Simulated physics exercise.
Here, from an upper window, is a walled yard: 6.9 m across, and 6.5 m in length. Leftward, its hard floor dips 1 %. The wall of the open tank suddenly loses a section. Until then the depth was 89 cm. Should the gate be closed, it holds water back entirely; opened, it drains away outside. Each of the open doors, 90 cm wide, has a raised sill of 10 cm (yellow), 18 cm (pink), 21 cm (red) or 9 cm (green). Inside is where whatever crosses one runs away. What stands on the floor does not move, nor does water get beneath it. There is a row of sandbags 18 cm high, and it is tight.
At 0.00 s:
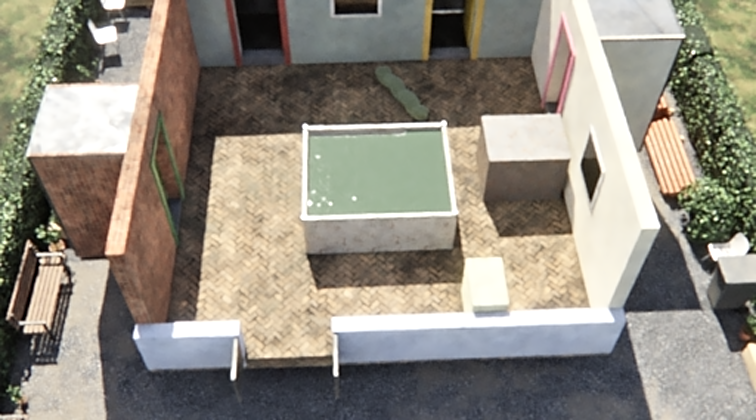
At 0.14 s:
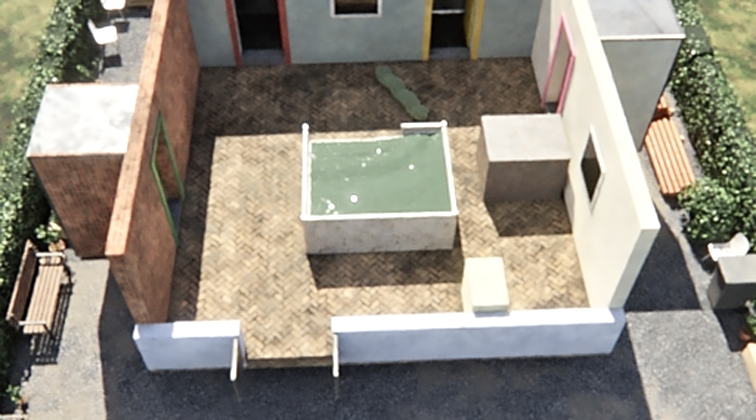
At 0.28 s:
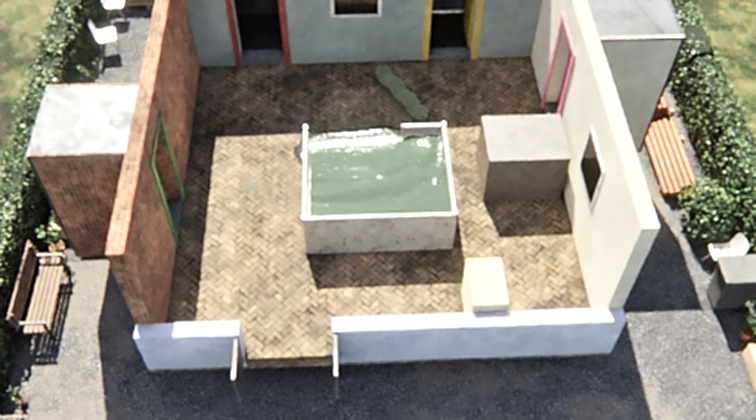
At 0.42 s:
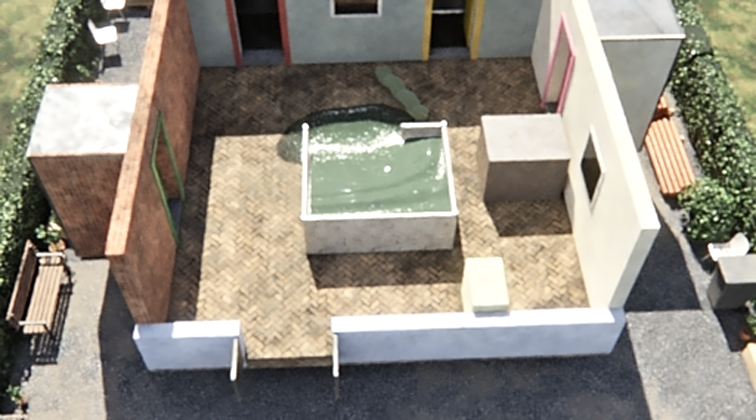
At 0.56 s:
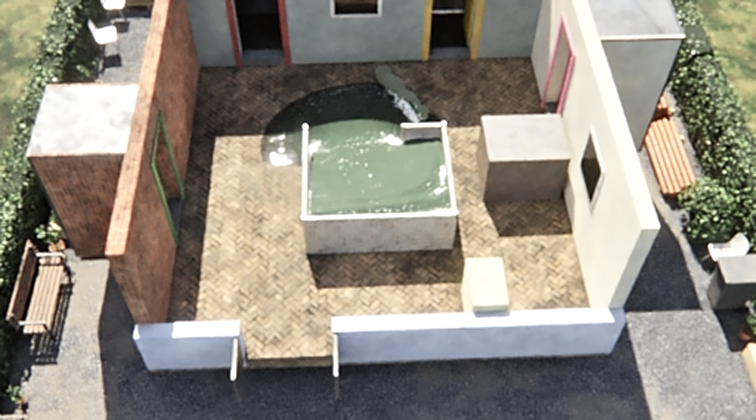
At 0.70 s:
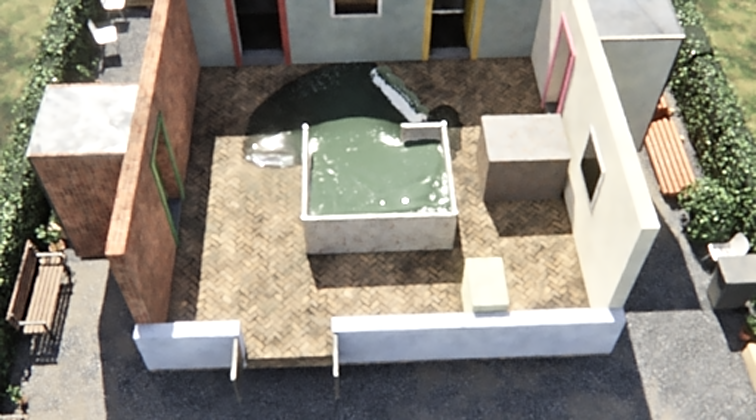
Green water poured from the far side of an open tank in a walled brick yard after part of its back wall vanished, spreading in a dark pool behind it and around the low sandbags.
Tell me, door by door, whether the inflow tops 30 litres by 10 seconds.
As I see it, yellow door: Short of the set amount; pink door: Short of the set amount; red door: Beyond the set amount; green door: Short of the set amount.
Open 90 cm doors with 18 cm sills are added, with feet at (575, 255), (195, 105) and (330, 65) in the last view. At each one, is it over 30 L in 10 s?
In turn: Short of it, beyond it, beyond it.
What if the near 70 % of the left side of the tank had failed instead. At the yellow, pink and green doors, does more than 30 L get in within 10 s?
The yellow door comes out less than that, the pink door less than that and the green door more than that.
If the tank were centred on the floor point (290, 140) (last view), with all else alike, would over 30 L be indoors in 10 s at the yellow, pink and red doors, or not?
Well, yellow ends up inside the mark, pink ends up inside the mark and red ends up beyond the mark.
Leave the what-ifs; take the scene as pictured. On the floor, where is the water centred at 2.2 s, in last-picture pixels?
Pixel position near (342, 135).
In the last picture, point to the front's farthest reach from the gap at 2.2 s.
Point: Roughly (530, 58).
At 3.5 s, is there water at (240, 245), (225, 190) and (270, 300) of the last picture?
Going in order, covered, then covered, then clear.
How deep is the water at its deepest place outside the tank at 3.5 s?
Max depth: About 40 centimetres.
After 1.4 s water covers 30 % of the floor and is deepest (62 cm) near (357, 64); yellow door 3 cm at the sill, 0 L in, pink door not reached, red door 31 cm at the sill, 1 L in, green door not reached.
After 2.2 s water covers 35 % of the floor and is deepest (68 cm) near (201, 69); yellow door 12 cm at the sill, 0 L in, pink door not reached, red door 32 cm at the sill, 37 L in, green door not reached.
After 3.5 s water covers 65 % of the floor and is deepest (40 cm) near (218, 68); yellow door 7 cm at the sill, 1 L in, pink door 11 cm at the sill, 0 L in, red door 29 cm at the sill, 72 L in, green door 8 cm at the sill, 0 L in.
After 6.0 s water covers 80 % of the floor and is deepest (24 cm) near (164, 348); yellow door 3 cm at the sill, 1 L in, pink door 11 cm at the sill, 0 L in, red door 19 cm at the sill, 106 L in, green door 10 cm at the sill, 0 L in.
After 10.0 s water covers 95 % of the floor and is deepest (16 cm) near (164, 348); yellow door 7 cm at the sill, 3 L in, pink door 6 cm at the sill, 0 L in, red door 12 cm at the sill, 106 L in, green door 8 cm at the sill, 1 L in.
